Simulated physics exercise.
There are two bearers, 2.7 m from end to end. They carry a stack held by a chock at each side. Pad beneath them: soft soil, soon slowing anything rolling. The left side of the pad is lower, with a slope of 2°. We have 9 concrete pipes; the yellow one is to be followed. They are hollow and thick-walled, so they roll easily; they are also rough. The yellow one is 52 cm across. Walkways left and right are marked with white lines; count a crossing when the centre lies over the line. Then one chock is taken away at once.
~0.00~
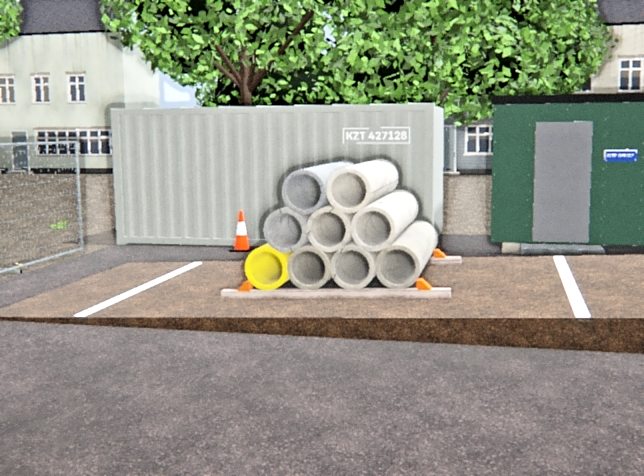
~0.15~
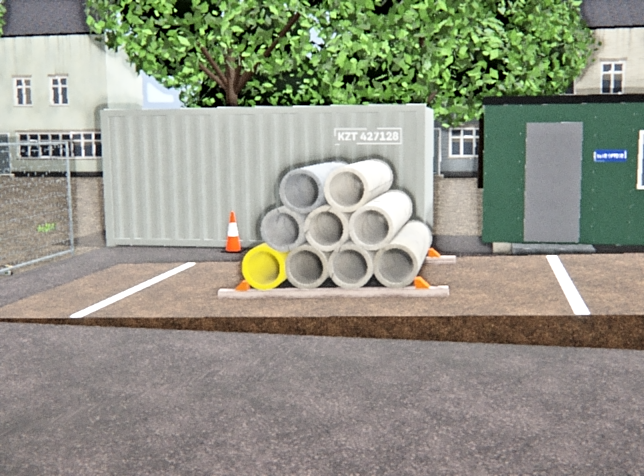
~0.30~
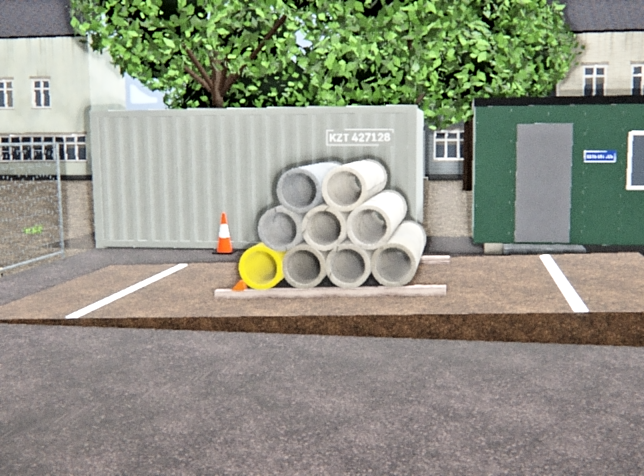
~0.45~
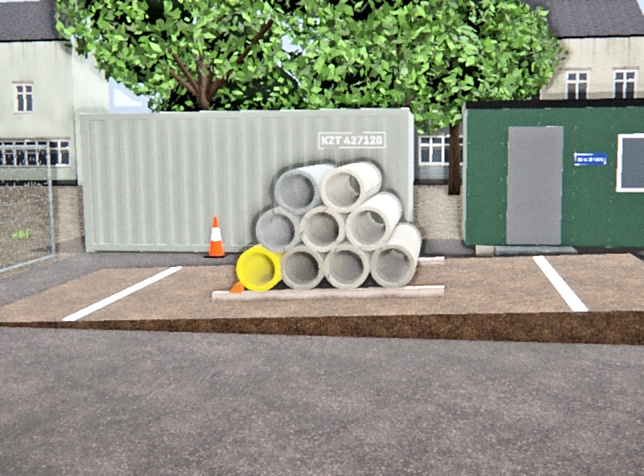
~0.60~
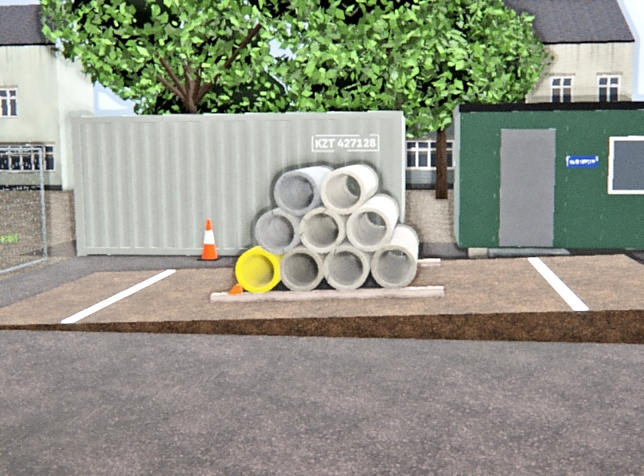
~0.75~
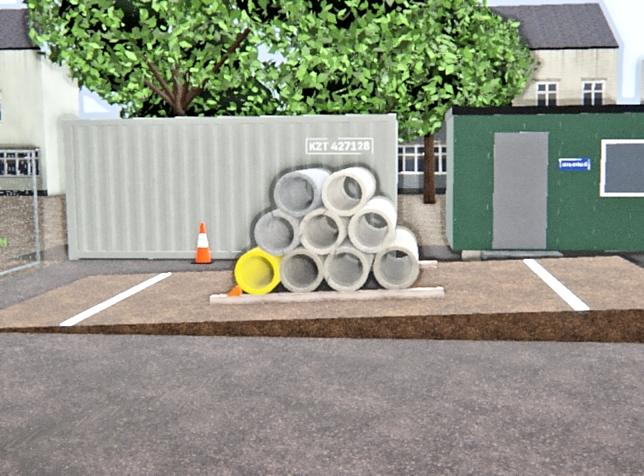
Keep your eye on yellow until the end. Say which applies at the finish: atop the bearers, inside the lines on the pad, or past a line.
Atop the bearers.
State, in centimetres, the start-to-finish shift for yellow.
For yellow, around 0.
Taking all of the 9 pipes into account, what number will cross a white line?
Total: 0.
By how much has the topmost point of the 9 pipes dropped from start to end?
0 cm.
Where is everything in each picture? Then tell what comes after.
The first picture shows yellow (265, 269); both chocks in; lines at (115, 300) and (575, 298); the pad slopes 2° down to the left; 4 of the 9 form the bottom row.
The second picture shows yellow (263, 269).
The third picture shows yellow (260, 268); right chock gone.
The fourth picture shows yellow (258, 270).
The fifth picture shows yellow (257, 272).
The sixth picture shows yellow (257, 273); lines at (96, 309) and (566, 294).
By 1.1 s, yellow is on the bearers, 60 cm from the bearers' left end; 0 of 9 have crossed.
Finally (3.4 s), yellow is on the bearers, 60 cm from the bearers' left end; 0 of 9 have crossed.
